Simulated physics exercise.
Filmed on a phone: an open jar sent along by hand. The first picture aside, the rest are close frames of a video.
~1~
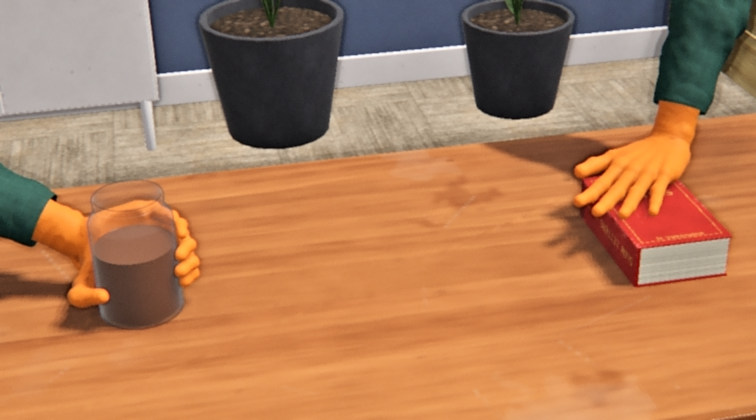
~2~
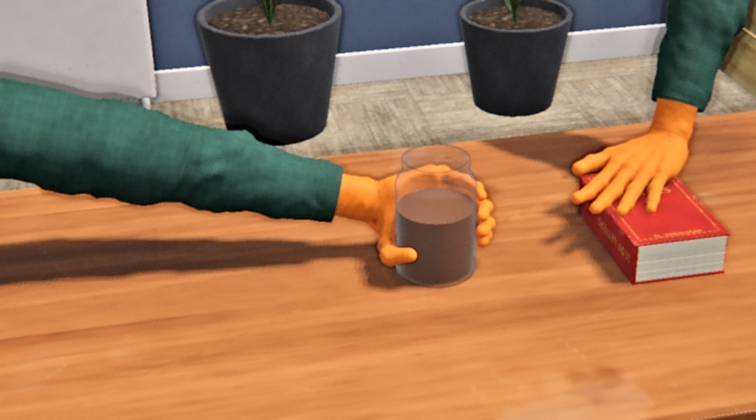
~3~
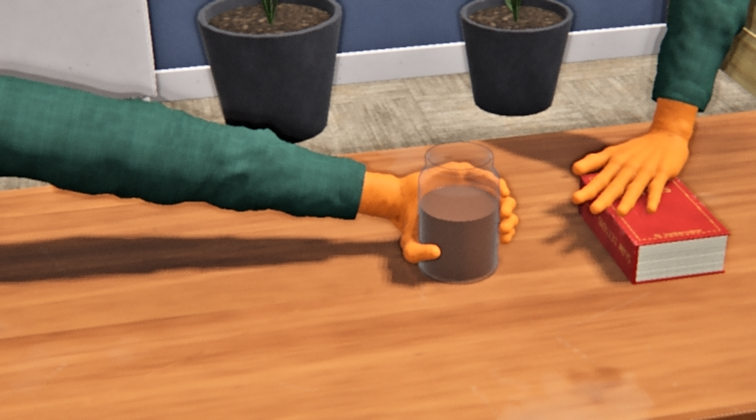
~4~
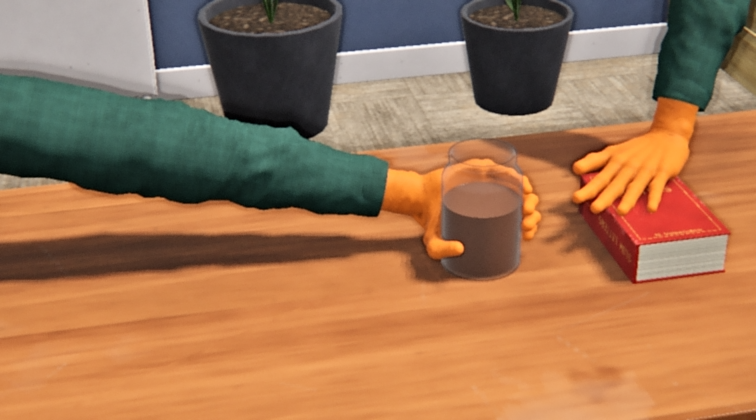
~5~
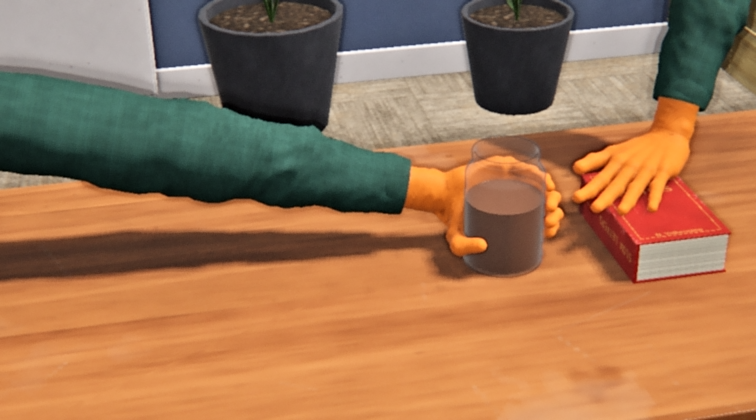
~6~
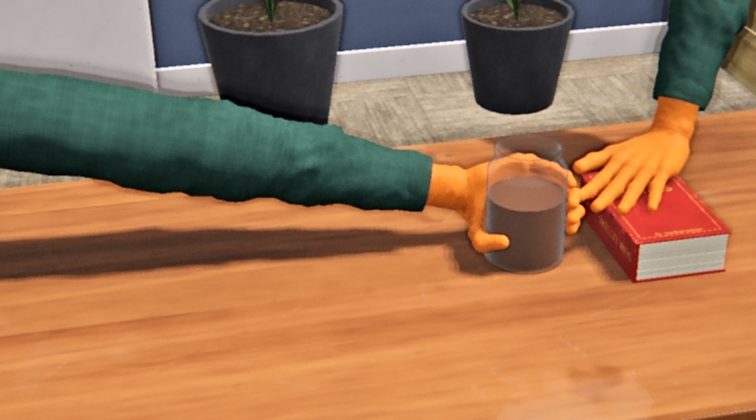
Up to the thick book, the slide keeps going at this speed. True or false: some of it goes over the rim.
False.
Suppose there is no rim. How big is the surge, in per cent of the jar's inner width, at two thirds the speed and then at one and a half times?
Peak rise: 20 percent first, 45 percent second.
Shortly, the jar meets the thick book.
Then, the cocoa surges up the wall; the wave climbs under half way to the rim.
At the finish, the jar stands at the thick book; none is lost.
